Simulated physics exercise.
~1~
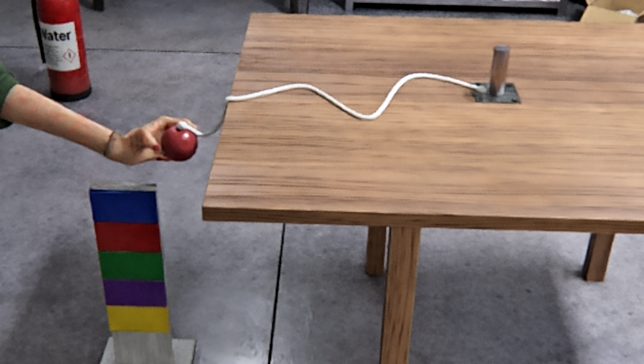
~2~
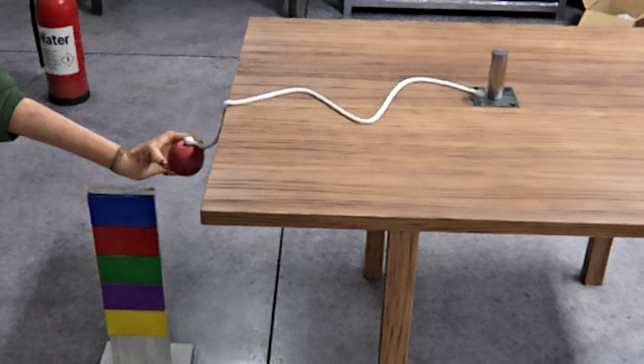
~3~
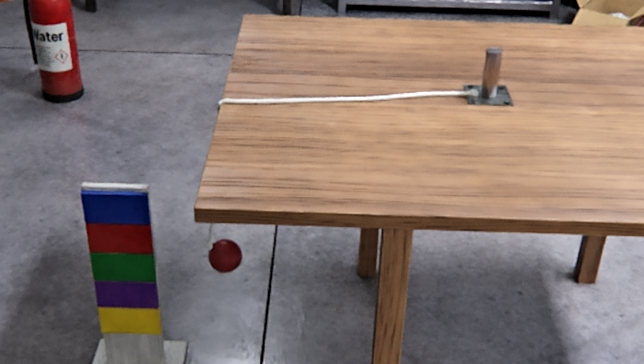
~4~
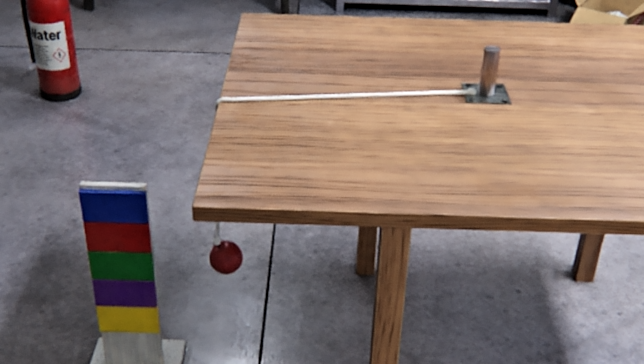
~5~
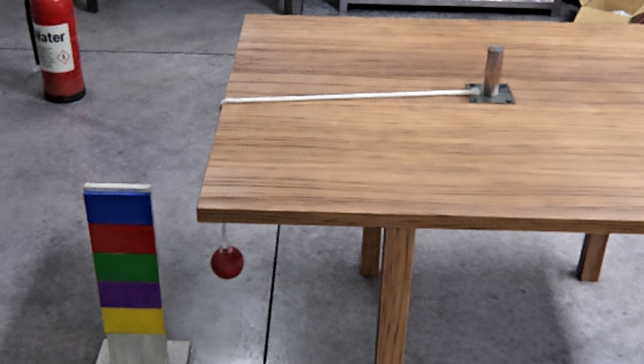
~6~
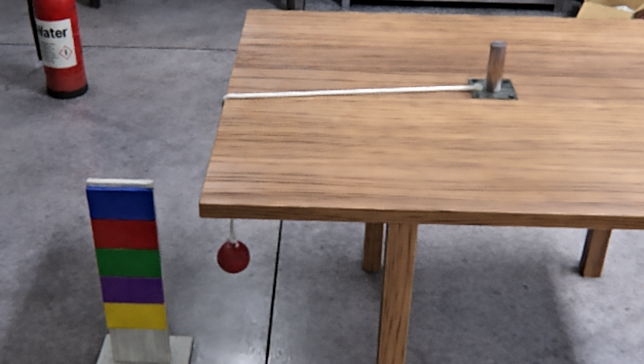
A red ball drops from a hand and hangs by its cord, level with green.
